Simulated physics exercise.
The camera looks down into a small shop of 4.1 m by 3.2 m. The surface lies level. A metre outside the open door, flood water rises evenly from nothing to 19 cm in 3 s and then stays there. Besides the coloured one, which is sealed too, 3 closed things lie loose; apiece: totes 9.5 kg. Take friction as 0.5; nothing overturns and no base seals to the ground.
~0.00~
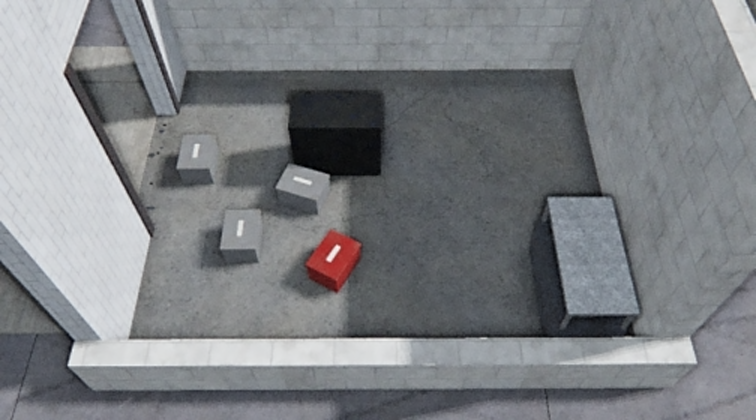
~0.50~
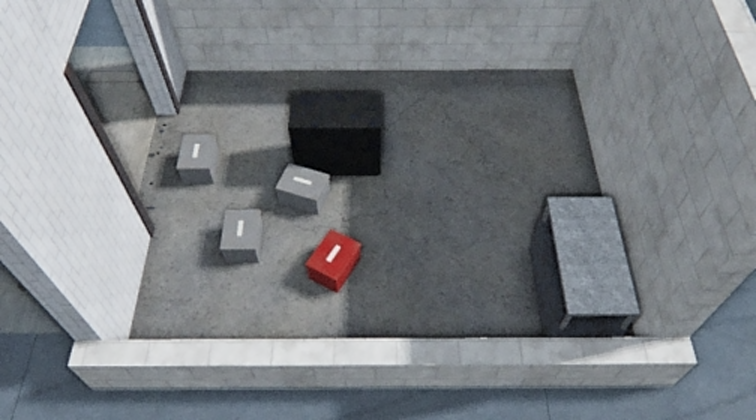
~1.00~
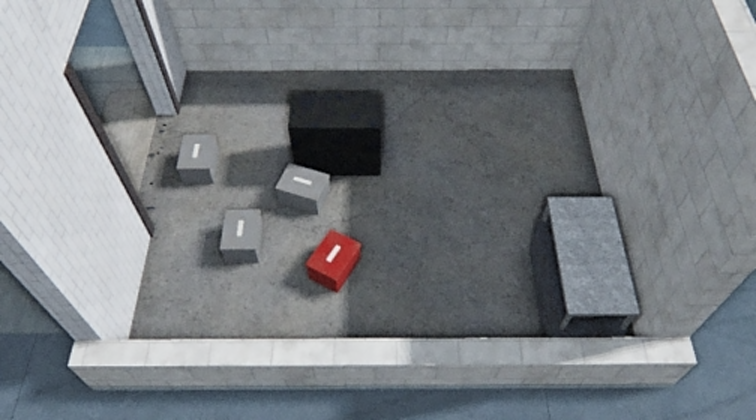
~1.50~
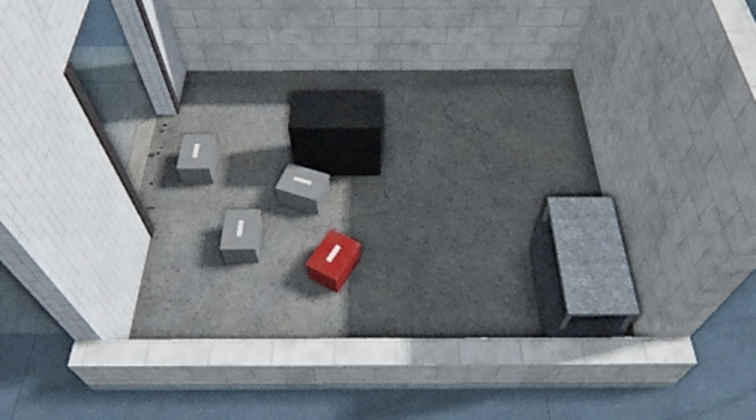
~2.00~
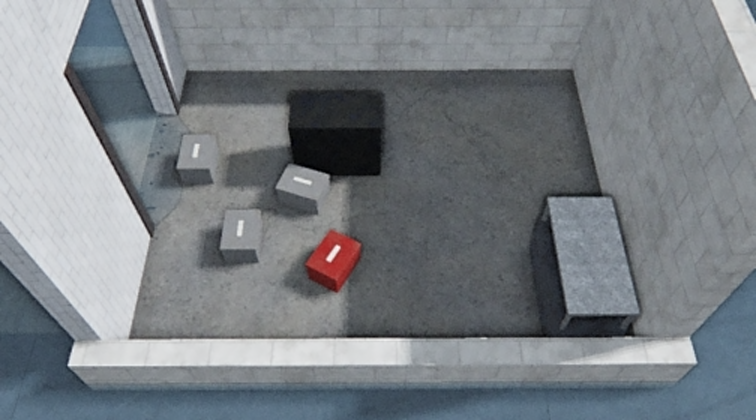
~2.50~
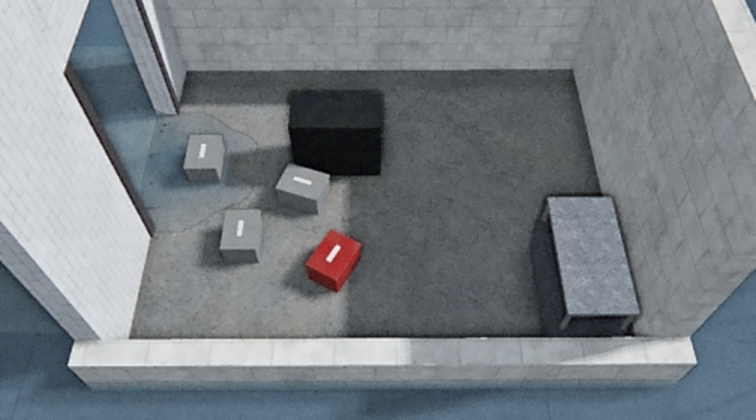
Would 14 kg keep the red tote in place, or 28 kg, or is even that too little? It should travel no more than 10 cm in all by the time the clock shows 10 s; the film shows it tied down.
Verdict: Only the higher weight holds it.
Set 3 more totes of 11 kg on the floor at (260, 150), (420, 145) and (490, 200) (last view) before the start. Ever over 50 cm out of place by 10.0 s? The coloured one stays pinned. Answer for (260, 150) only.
It is over.
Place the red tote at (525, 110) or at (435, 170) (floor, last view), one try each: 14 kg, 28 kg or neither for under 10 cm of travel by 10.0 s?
In turn: Only the larger holds; either load holds.
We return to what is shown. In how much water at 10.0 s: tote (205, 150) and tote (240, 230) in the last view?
Roughly 11 and 7 cm.
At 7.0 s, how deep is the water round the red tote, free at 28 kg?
About 6 cm.
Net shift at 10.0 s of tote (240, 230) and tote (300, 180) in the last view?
In turn: 80 cm, 100 cm.
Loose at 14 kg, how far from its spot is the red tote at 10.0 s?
About 30 cm.
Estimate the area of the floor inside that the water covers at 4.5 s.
Some 7.0 m2.
After 3.5 s the red tote would be 0 cm from its start with 14 kg and 0 cm from its start with 28 kg; 0 cm of water round it then.
After 4.5 s the red tote would be 1 cm from its start with 14 kg and 0 cm from its start with 28 kg; 6 cm of water round it then.
After 7.0 s the red tote would be 20 cm from its start with 14 kg and 0 cm from its start with 28 kg; 6 cm of water round it then.
After 10.0 s the red tote would be 32 cm from its start with 14 kg and 0 cm from its start with 28 kg; 11 cm of water round it then.
